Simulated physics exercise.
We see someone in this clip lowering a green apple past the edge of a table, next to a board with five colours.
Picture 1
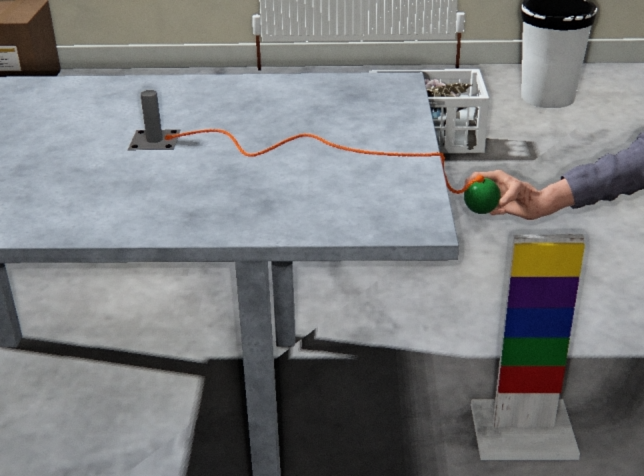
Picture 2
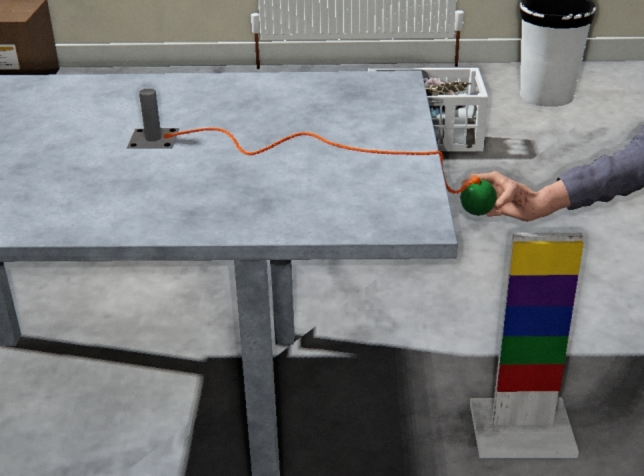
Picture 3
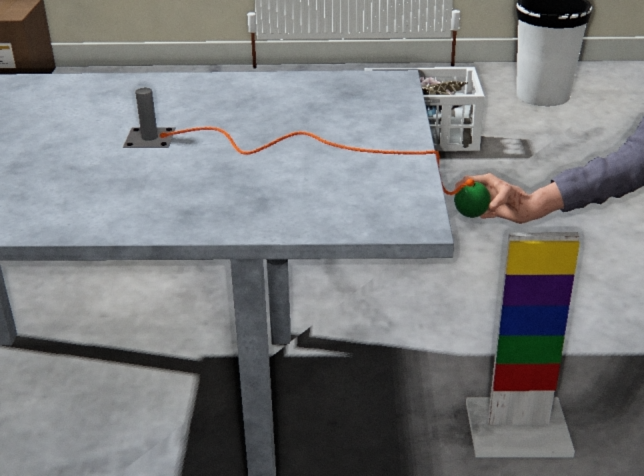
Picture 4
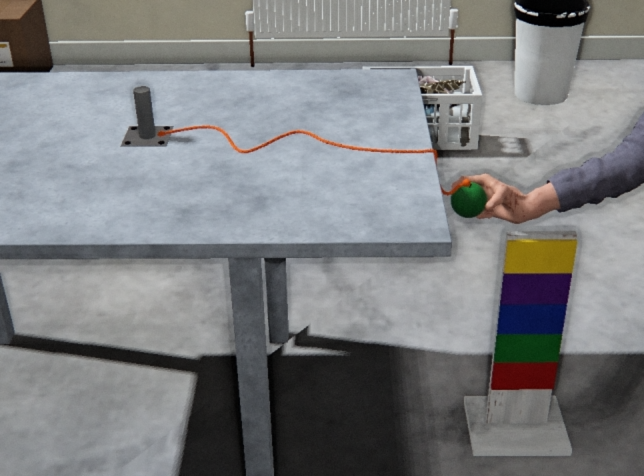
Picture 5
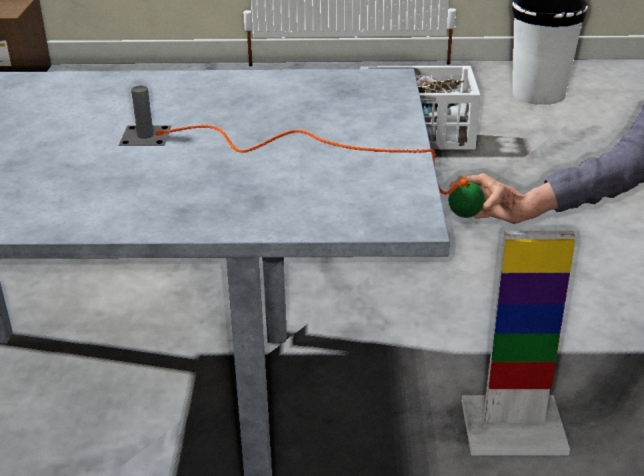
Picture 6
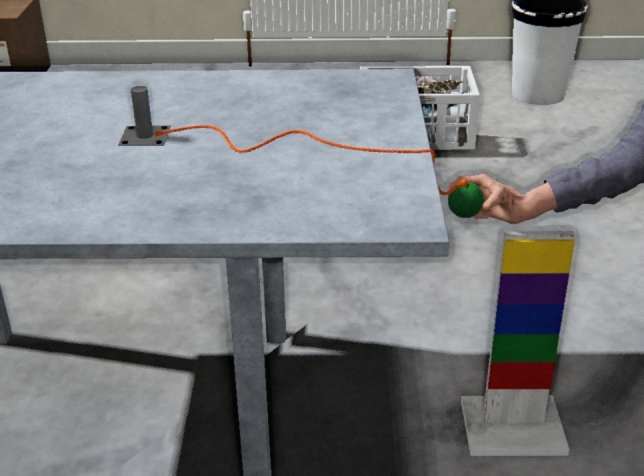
A hand holding a round green object on an orange cord shifts very slightly left beside a grey table, above a colour-banded stand, while the cord lies in waves across the tabletop to a post and the view drifts slightly.
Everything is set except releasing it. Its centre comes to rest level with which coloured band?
With the purple one.
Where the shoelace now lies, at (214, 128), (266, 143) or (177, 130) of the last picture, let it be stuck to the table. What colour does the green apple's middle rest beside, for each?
Note: Try 1 purple; try 2 yellow; try 3 purple.
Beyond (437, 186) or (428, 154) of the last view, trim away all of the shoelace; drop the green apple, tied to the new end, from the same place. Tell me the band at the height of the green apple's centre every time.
In order, the results are yellow and no band.
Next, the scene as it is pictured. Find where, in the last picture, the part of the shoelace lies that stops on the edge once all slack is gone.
Near pixel (363, 150).
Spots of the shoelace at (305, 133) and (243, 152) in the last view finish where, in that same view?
(359, 140) and (282, 138), roughly.
Soon after, apple near (457, 281); level with purple.
After that, apple near (399, 273); level with purple.
And then, apple near (434, 281); level with purple.
In the end, apple near (424, 282); level with purple. Its middle rests at the purple band.
